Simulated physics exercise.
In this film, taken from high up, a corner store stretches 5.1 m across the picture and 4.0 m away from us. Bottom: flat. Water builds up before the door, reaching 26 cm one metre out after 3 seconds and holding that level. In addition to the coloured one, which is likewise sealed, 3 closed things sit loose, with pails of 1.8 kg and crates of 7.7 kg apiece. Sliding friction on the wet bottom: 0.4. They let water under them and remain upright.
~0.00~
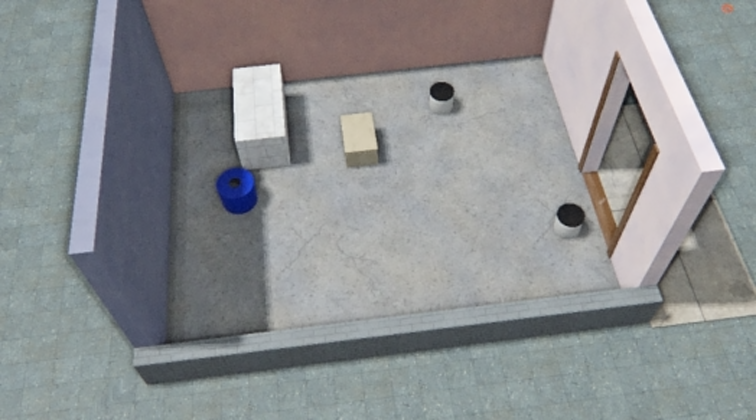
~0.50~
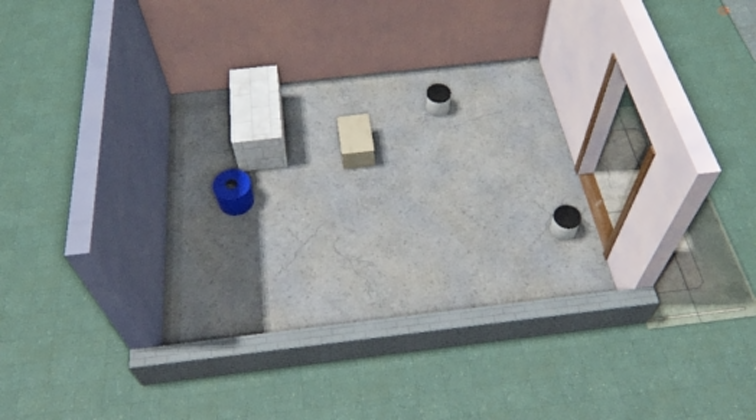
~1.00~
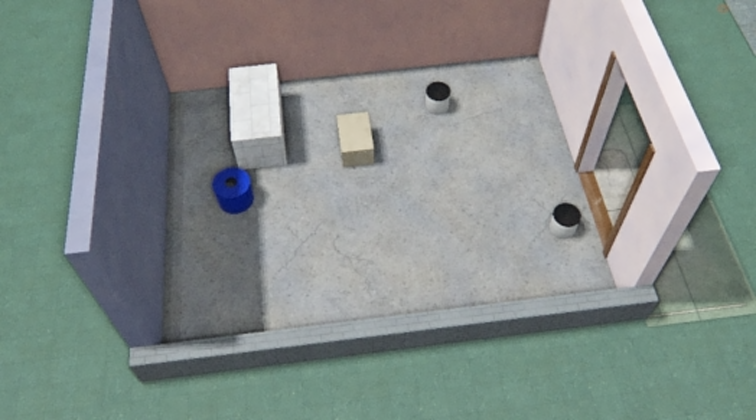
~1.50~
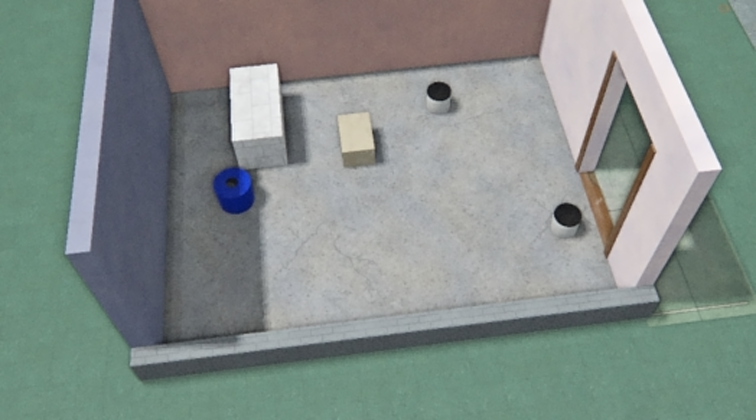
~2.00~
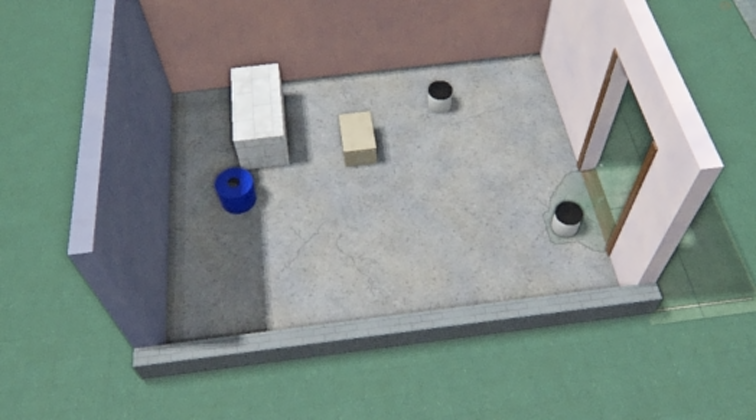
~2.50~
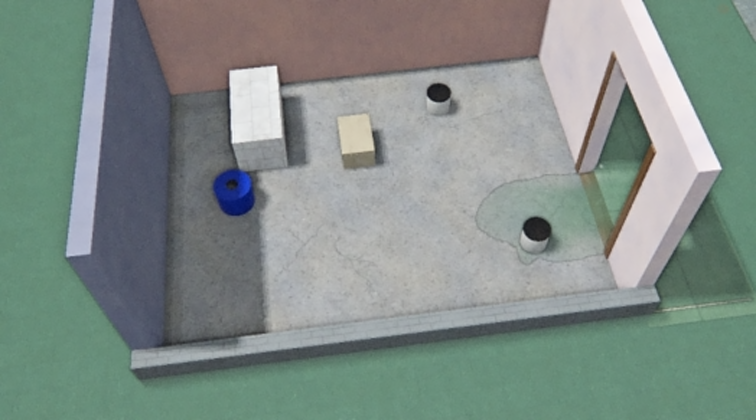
A roofless room sat still with a blue tub, two crates and two pails inside while greenish water covered the ground outside, then spread through the doorway and nudged the nearest pail slightly left.
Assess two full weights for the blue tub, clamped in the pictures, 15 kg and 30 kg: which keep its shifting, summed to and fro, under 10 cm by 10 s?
Only the heavier mass suffices.
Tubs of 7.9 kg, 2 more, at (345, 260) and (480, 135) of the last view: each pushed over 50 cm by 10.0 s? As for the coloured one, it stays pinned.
Above the mark, then below the mark.
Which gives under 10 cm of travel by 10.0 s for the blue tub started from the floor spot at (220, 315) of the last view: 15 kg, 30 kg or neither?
So heavier weight required.
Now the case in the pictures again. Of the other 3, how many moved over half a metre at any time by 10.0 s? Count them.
That comes to 3.
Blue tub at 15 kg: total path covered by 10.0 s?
About 100 cm.
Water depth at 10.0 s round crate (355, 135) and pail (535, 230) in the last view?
Around 10 cm and 13 cm.
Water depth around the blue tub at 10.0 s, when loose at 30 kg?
Depth: Approx. 14 cm.
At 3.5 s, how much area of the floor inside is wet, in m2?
I'd estimate close to 6.0 m2.
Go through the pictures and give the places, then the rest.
The blue tub at (235, 183), on the bottom; 0.0 m2 under water; 0 of 4 have shifted, in the first picture.
The blue tub at (232, 184), on the bottom; 0.0 m2 under water; 0 of 4 have shifted, in the second picture.
The blue tub at (231, 183) rests on the ground; 0.0 m2 under water; 0 of 4 have shifted, in the third picture.
The blue tub at (232, 183) rests on the ground; 0.0 m2 under water; 0 of 4 have shifted, in the fourth picture.
The blue tub at (234, 183), on the bottom; water covers 0.3 m2; 0 of 4 have shifted, in the fifth picture.
The blue tub at (232, 185) rests on the ground; 1.3 m2 under water; 1 of 4 have shifted, in the sixth picture.
After 3.5 s the blue tub would be 0 cm from its start with 15 kg and 0 cm from its start with 30 kg; 0 cm of water round it then.
After 4.5 s the blue tub would be 0 cm from its start with 15 kg and 0 cm from its start with 30 kg; 0 cm of water round it then.
After 7.0 s the blue tub would be 2 cm from its start with 15 kg and 0 cm from its start with 30 kg; 7 cm of water round it then.
After 10.0 s the blue tub would be 96 cm from its start with 15 kg and 0 cm from its start with 30 kg; 14 cm of water round it then.
